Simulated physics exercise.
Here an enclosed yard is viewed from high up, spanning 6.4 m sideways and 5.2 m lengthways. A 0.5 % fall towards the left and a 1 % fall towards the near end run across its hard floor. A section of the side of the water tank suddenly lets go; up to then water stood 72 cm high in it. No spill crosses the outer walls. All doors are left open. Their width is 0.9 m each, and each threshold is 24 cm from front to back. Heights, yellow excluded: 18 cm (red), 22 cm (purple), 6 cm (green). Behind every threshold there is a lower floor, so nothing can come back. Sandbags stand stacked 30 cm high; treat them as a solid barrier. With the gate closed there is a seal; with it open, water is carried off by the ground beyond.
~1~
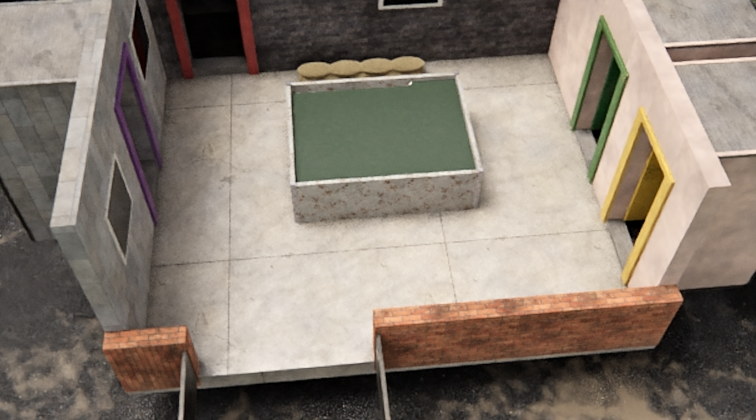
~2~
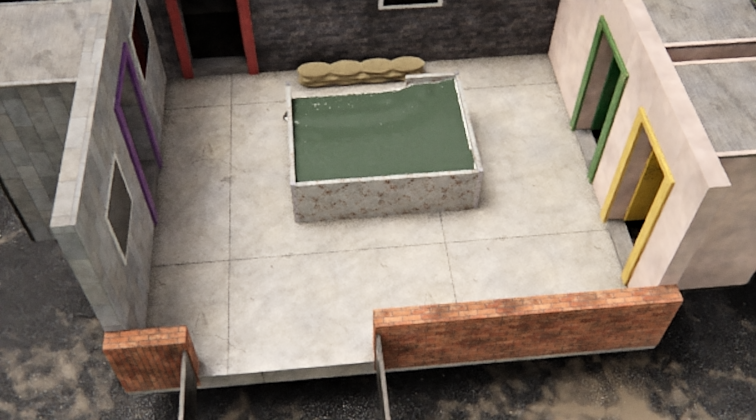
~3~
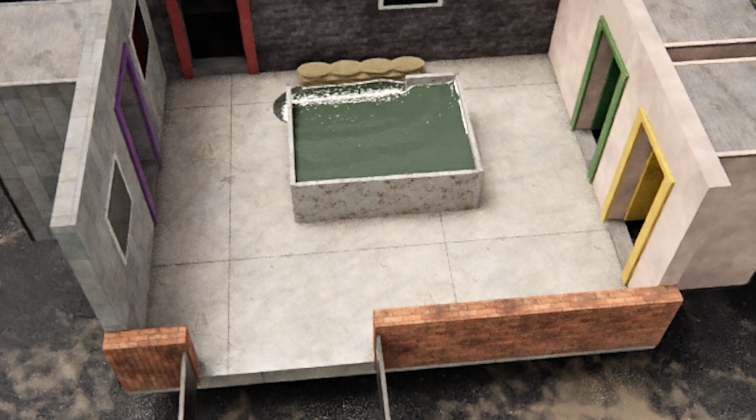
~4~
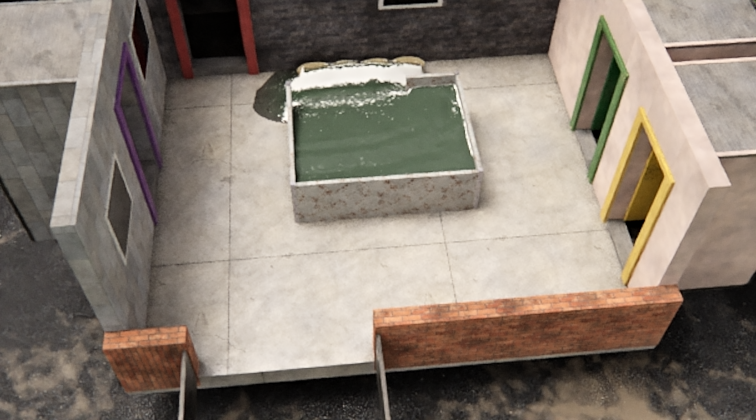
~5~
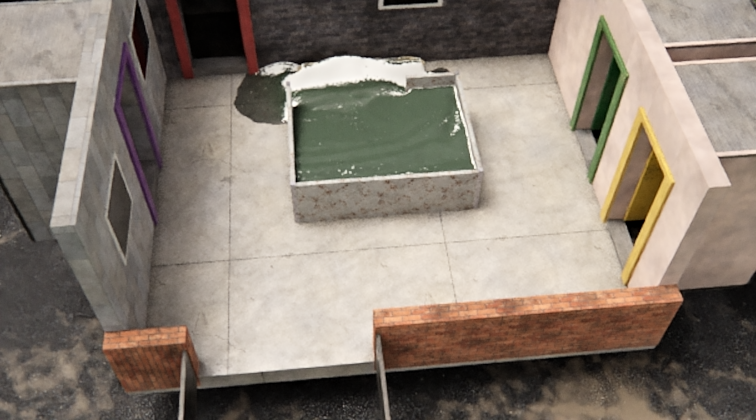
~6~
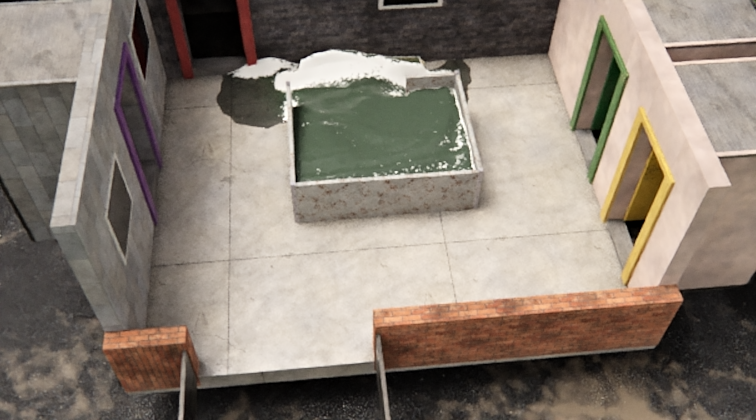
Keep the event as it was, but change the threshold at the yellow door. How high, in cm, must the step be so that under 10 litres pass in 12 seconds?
Roughly 6.5 cm.
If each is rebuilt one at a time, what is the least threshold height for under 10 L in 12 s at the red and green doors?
Some 28 cm for red, some 9.5 cm for green.
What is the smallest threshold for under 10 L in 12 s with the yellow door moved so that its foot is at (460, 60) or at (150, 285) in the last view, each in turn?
Roughly 11.5 cm for the first and 9.5 cm for the second.
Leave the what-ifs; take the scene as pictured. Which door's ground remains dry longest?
That would be the yellow door.
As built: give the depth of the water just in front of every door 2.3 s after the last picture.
Door by door in centimetres - red 26, yellow 2, purple 13, green 11.
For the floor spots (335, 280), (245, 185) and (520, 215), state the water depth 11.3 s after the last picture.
Depths in order: 7 / 5 / 6 cm.
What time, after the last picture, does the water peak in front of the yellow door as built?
I'd guess close to 11.5 seconds.
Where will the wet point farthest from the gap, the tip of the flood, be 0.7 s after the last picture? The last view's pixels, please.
At about (545, 59).
Then, 0.7 s after the last picture water covers 25 % of the floor, deepest (56 cm) near (345, 88); it has not reached the yellow door.
Then, 2.3 s after the last picture water covers 55 % of the floor, deepest (34 cm) near (165, 108); 2 cm at the yellow door, 0 litres in over its 8 cm threshold.
Then, 11.3 s after the last picture water covers 95 % of the floor, deepest (12 cm) near (144, 364); 8 cm at the yellow door, 5 litres in over its 8 cm threshold.
At the yellow door as built, the water peaked near 8 cm, 11.3 s after the last picture.
With a threshold of 6 cm, 14 litres would have come in within the 12 s; with 8 cm, 5 litres. So under 10 litres takes about 6.5 cm.
